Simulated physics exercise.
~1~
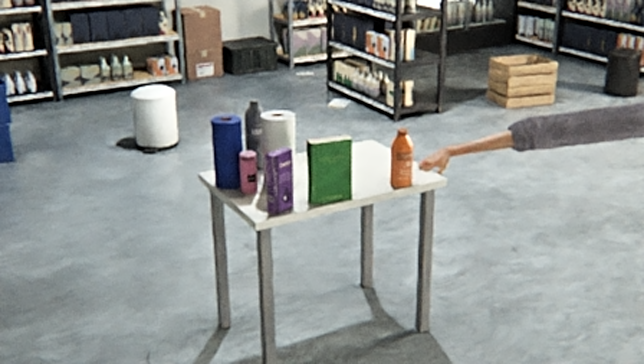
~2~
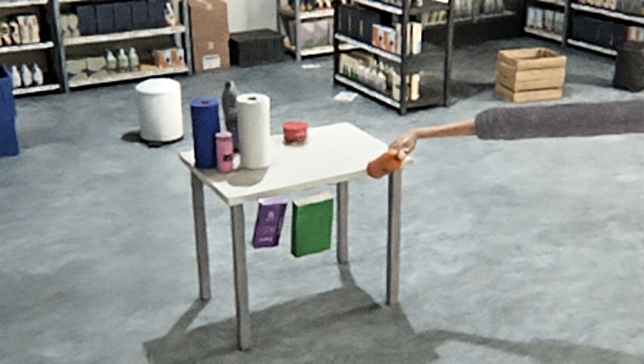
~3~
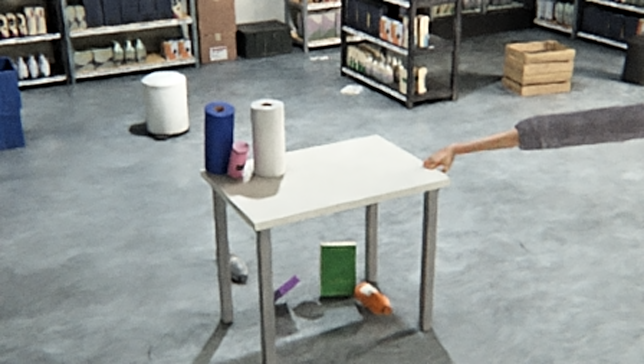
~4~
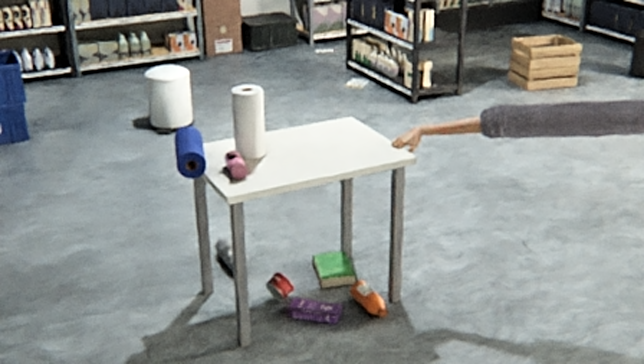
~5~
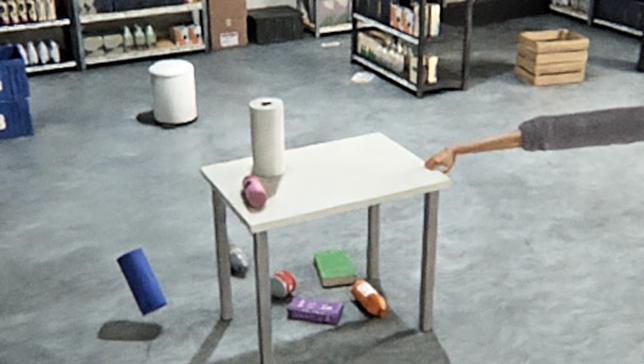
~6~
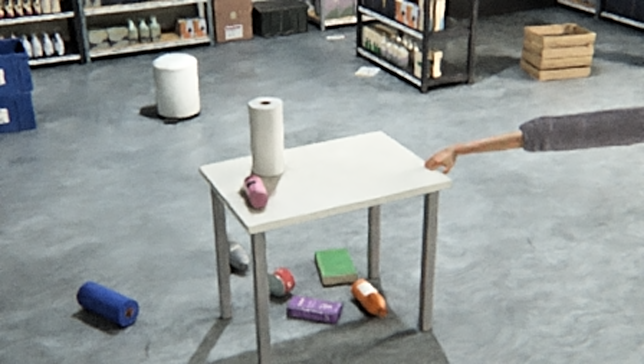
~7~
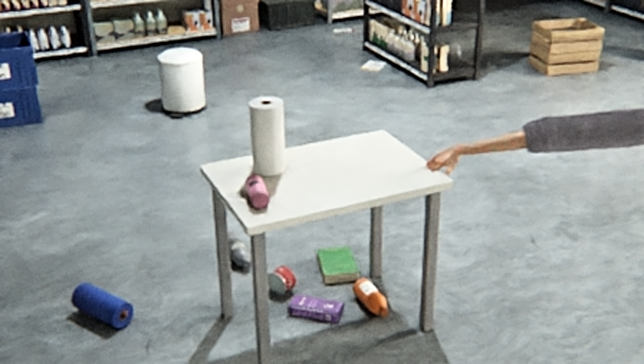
In a storeroom with stocked shelves and a wooden crate, a white table holds rolls, bottles, a pink jar, a green book and a purple packet, while an arm reaches in from the right to its edge. The table jerks, and the book, packet and orange bottle drop off the near side. As it shifts back and forth, the grey bottle and red tub fall too, and the pink jar tips over. The blue roll then topples off the left side and settles on the floor. Finally, the white roll stands beside the fallen jar, the hand still at the table.
